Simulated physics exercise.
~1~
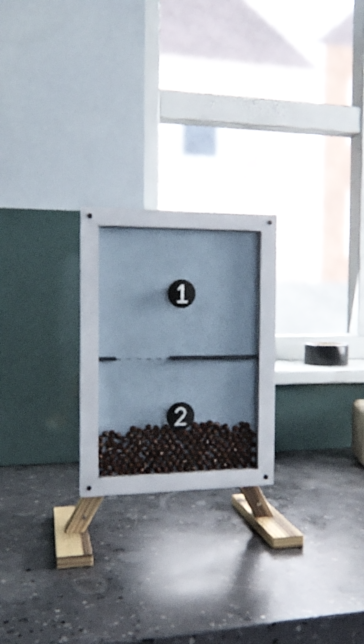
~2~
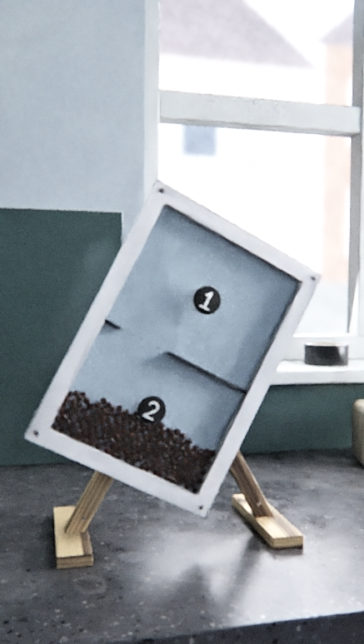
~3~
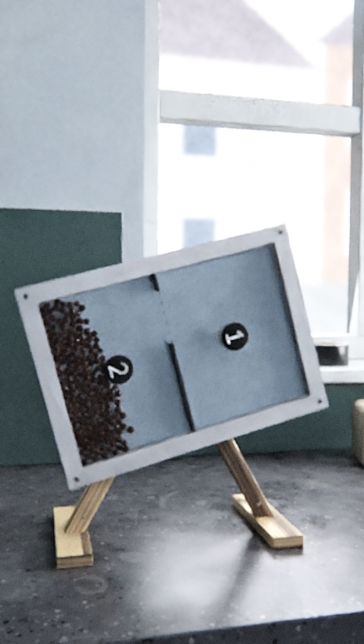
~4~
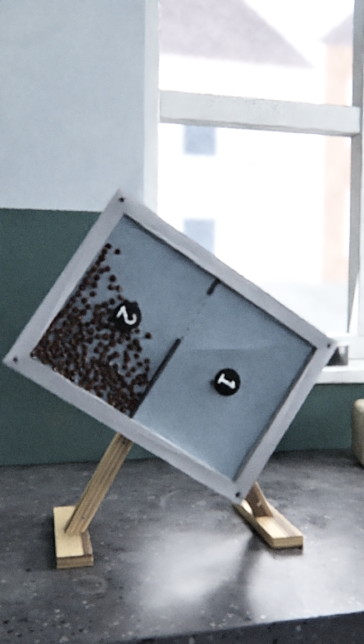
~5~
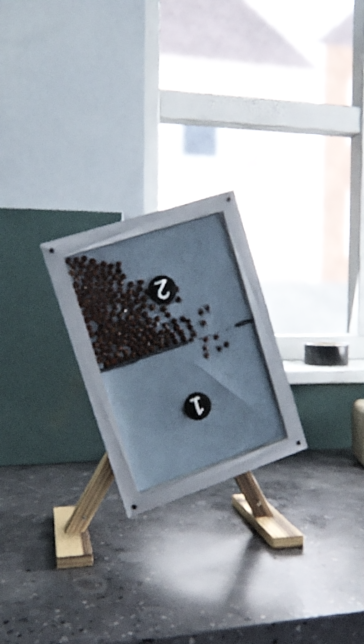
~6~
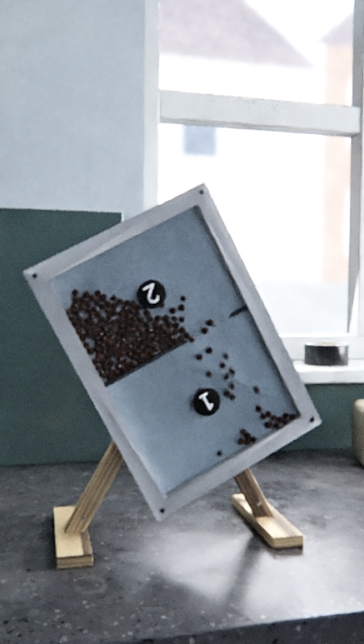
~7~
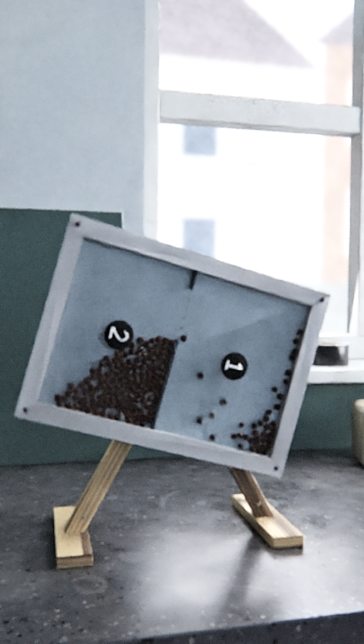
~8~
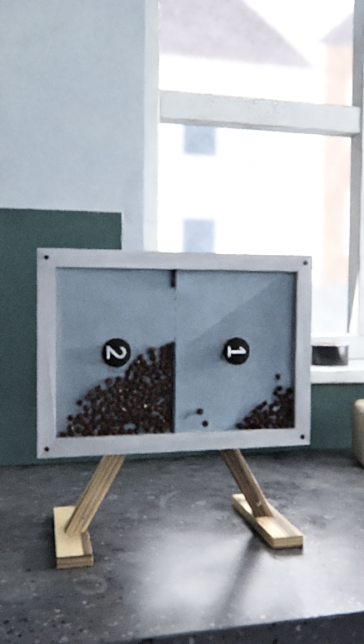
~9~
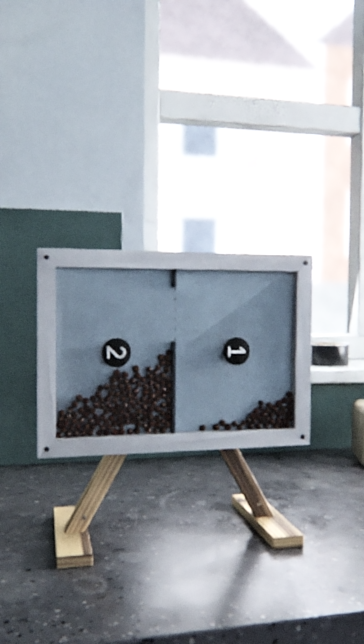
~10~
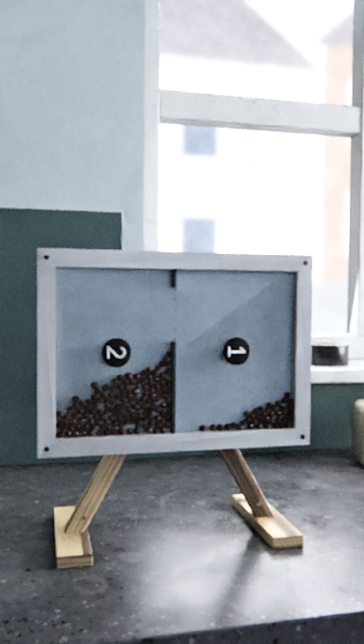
A white-framed case of small dark pellets on wooden legs turns clockwise until nearly upside down, spilling some from the second chamber into the first, then swings partway back and stops on its side, with most pellets piled left of the divider and a smaller heap at right.
